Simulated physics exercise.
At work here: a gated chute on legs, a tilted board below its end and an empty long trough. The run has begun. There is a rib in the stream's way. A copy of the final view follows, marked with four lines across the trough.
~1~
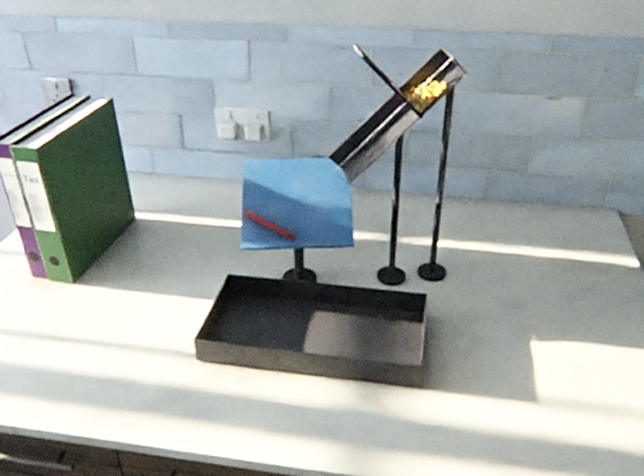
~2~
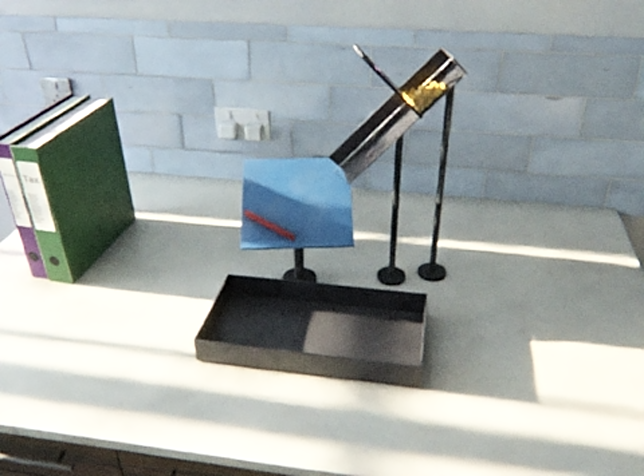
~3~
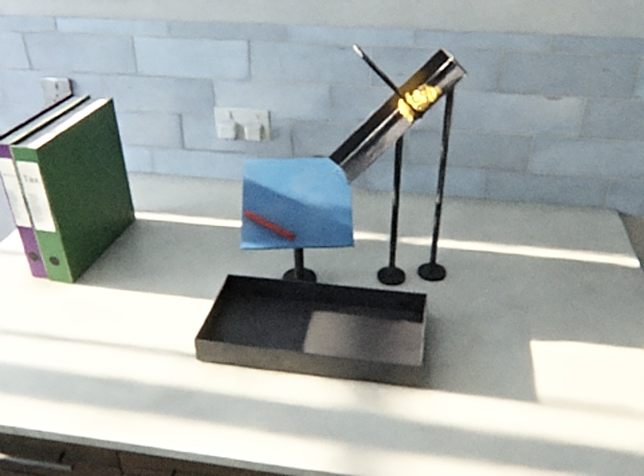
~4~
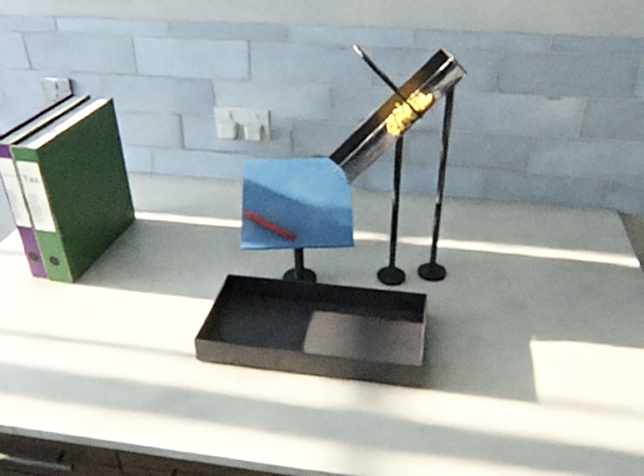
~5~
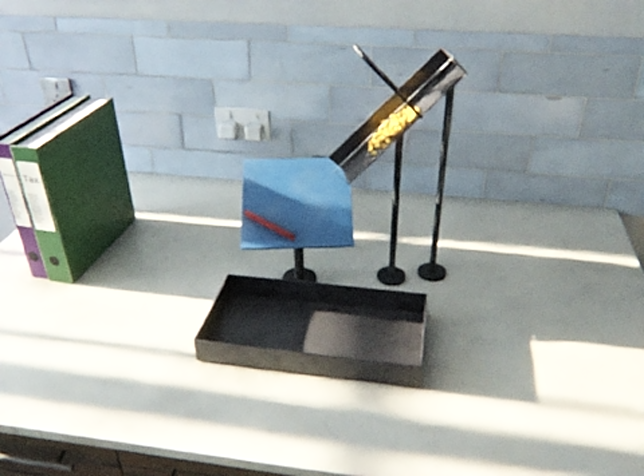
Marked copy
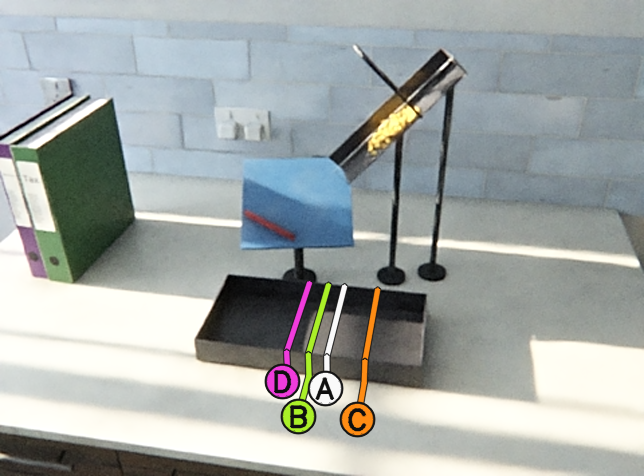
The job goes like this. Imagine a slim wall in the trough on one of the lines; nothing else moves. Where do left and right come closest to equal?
I would pick line D.
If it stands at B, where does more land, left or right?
The left side.
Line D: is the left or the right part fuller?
The right side.
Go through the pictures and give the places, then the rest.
Load behind the gate near (423, 94), puffed corn balls; lip of the chute near (346, 177), sloping fairly steeply, in the first frame.
Middle of the board near (297, 201), tilted fairly steeply; middle of its low edge near (297, 247); of its high edge near (296, 158), in the second frame.
Front corners of the trough near (194, 340) and (421, 366), empty; front of the load near (403, 110), in the third frame.
Middle of the load near (406, 111); its front near (391, 130), close to a third of the way to the lip; rib from (245, 210) to (294, 236), in the fourth frame.
Middle of the load near (392, 125); its front near (371, 149), close to two thirds of the way to the lip, in the fifth frame.
On the marked copy, line A crosses the front rim at (327, 355); line B crosses the front rim at (308, 353); line C crosses the front rim at (365, 360); line D crosses the front rim at (286, 350).
If A is chosen, of what is caught, the whole lot on the left of the divider, none at all on the right.
If B is chosen, of what is caught, all but a few on the left of the divider, a small share on the right.
If C is chosen, of what is caught, the whole lot on the left of the divider, none at all on the right.
If D is chosen, of what is caught, close to a third on the left of the divider, close to two thirds on the right.
